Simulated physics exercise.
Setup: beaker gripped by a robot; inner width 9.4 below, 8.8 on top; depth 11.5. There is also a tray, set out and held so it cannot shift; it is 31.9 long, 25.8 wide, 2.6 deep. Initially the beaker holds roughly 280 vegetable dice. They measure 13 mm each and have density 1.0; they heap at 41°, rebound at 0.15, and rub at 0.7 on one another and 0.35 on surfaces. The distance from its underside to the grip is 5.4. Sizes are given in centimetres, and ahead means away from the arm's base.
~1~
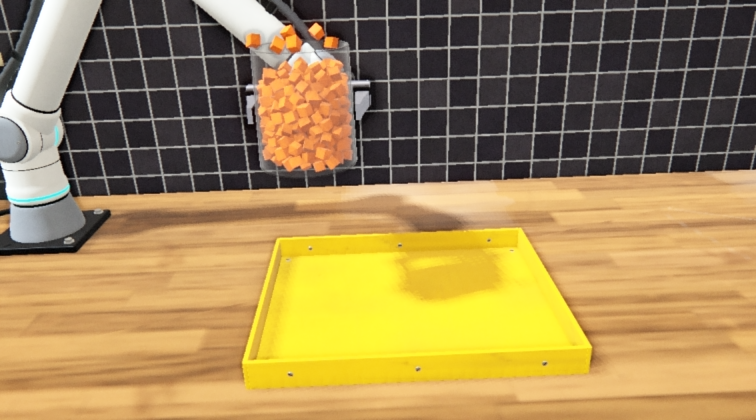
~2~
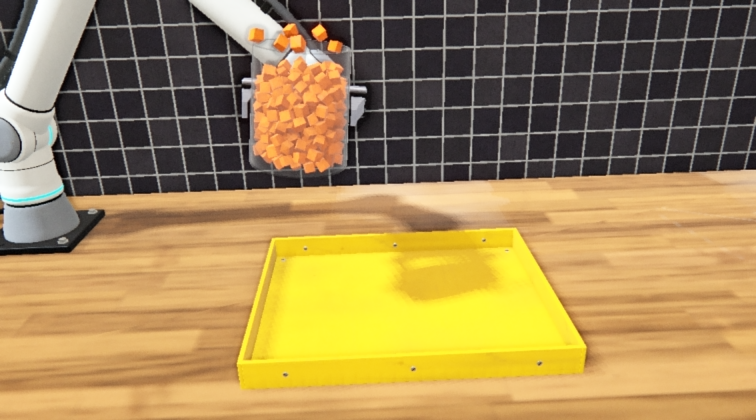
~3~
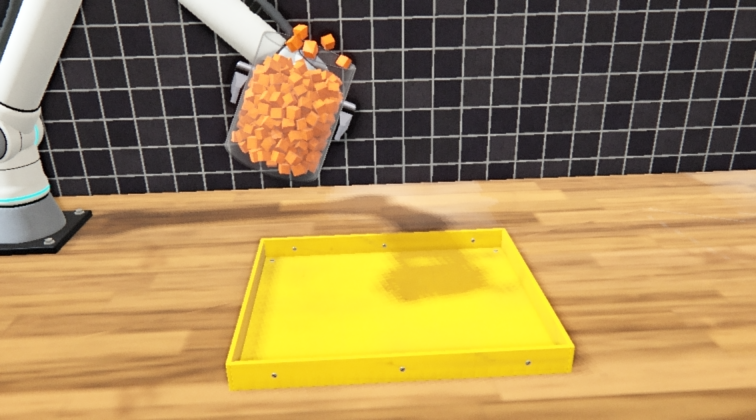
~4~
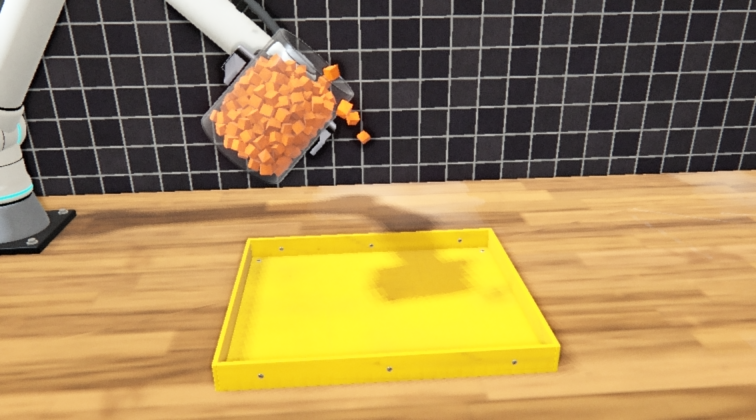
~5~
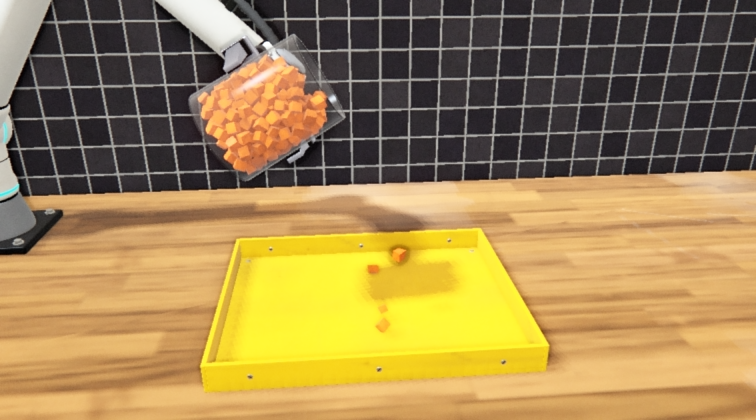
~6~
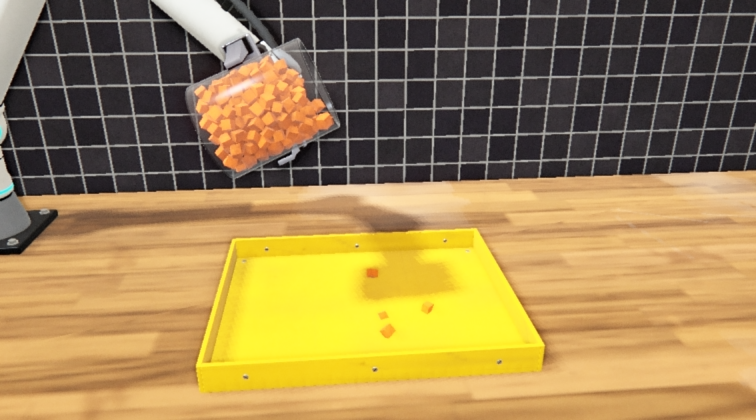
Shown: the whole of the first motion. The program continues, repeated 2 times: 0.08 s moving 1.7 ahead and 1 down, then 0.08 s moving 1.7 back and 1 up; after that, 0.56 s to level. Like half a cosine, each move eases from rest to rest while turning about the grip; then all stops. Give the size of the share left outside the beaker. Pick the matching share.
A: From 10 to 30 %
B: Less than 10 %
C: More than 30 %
Less than 10 %.
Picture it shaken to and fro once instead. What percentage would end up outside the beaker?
Probably about 5 in a hundred.
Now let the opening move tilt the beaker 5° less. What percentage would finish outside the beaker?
It would be near 0 per cent.
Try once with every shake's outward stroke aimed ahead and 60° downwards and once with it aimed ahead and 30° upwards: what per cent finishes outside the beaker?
You'd get about 0 per cent with the first setting and about 10 per cent with the second.
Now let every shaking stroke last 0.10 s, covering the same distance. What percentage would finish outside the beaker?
It would come to around 5 %.
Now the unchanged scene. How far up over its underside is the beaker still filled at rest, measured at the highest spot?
Height at rest: Approx. 11.5 cm.
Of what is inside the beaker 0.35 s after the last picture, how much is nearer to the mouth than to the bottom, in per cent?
Some 40 percent is in that half.
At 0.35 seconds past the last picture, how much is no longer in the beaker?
By then near 5 % is out.
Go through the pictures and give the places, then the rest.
The beaker middle at (305, 108), level; upper third of the load around (302, 86), from x 255 to 345, top at y 30; 282 in the beaker, in the first picture.
The beaker middle at (300, 108), tilted 6° forward; upper third of the load around (298, 86), from x 255 to 340, top at y 30, in the second picture.
The beaker middle at (290, 108), tilted 23° forward; upper third of the load around (293, 87), from x 240 to 345, top at y 30, in the third picture.
The beaker middle at (278, 108), tilted 43° forward; upper third of the load around (277, 89), from x 215 to 365, top at y 65; 279 in the beaker, 3 in flight or on a rim, in the fourth picture.
The beaker middle at (269, 109), tilted 60° forward; upper third of the load around (264, 90), from x 205 to 400, top at y 65; 278 in the beaker, 3 in the tray, 1 in flight or on a rim, in the fifth picture.
The beaker middle at (265, 109), tilted 66° forward; upper third of the load around (258, 90), from x 205 to 425, top at y 65; 278 in the beaker, 4 in the tray, in the sixth picture.
Then, 0.35 s on, tilted 65° forward, highest piece 27 above the table; 271 in the beaker, 6 in the tray, 5 in flight or on a rim.
Then, 0.70 s on, tilted 15° forward, highest piece 29 above the table; 267 in the beaker, 15 in the tray.
Then, 1.08 s on, level, highest piece 30 above the table; 267 in the beaker, 15 in the tray.
Then, 2.13 s on, level, highest piece 30 above the table; 267 in the beaker, 15 in the tray.
In the end, 267 in the beaker, 15 in the tray. That is 5 % outside the beaker.
